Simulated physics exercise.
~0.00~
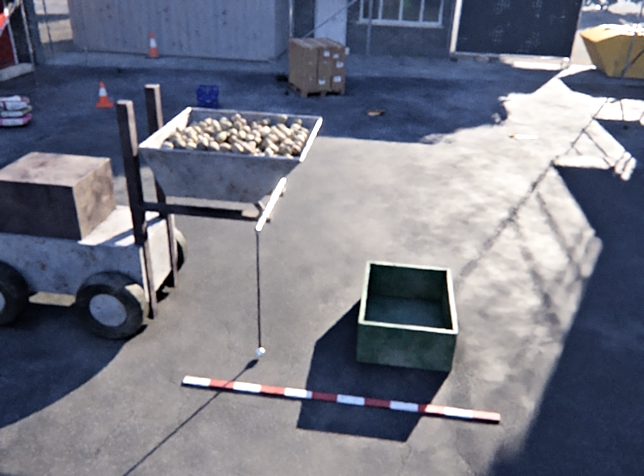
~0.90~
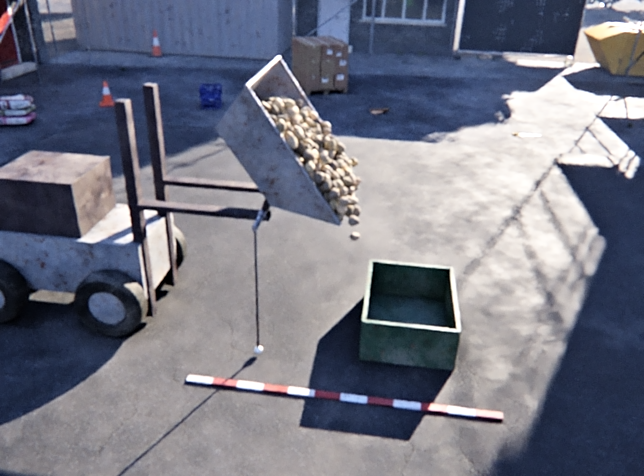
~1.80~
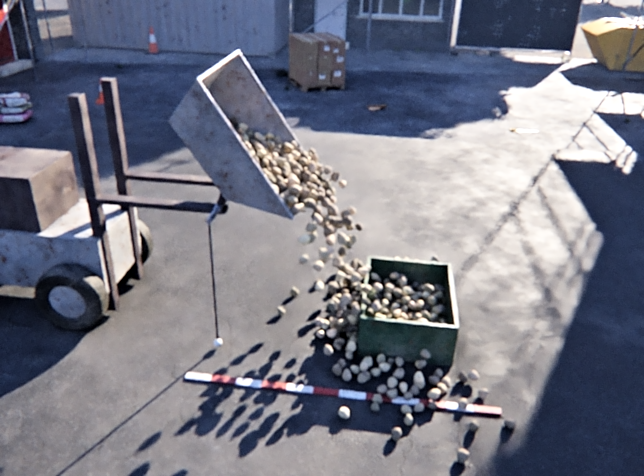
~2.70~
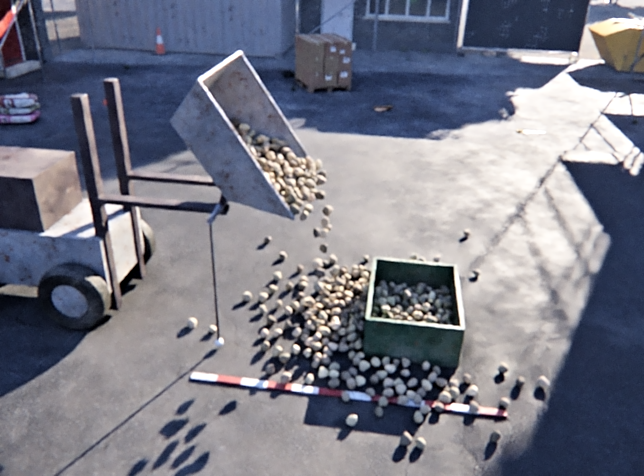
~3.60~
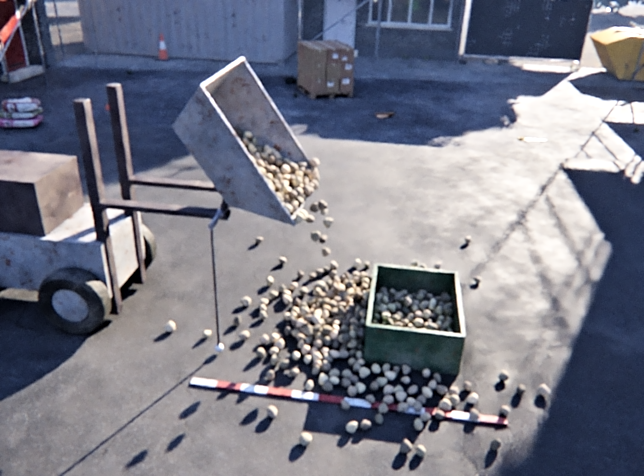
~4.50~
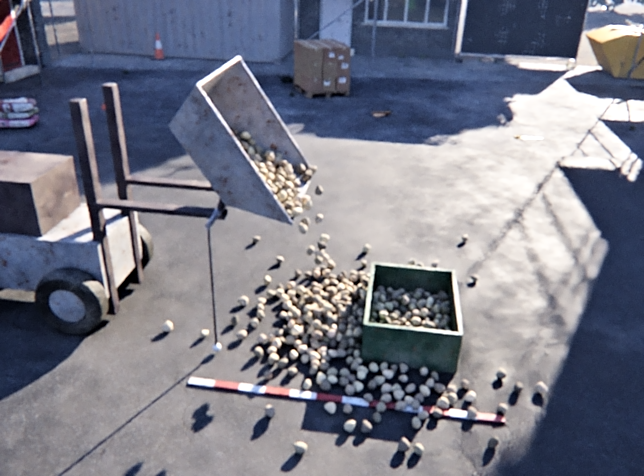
In a sunlit paved yard, a fork truck tipped its skip of rounded stones toward a green bin and drew back to the left, and the stones poured out, some landing in the bin but more piling on the ground around it, with some left in the skip.
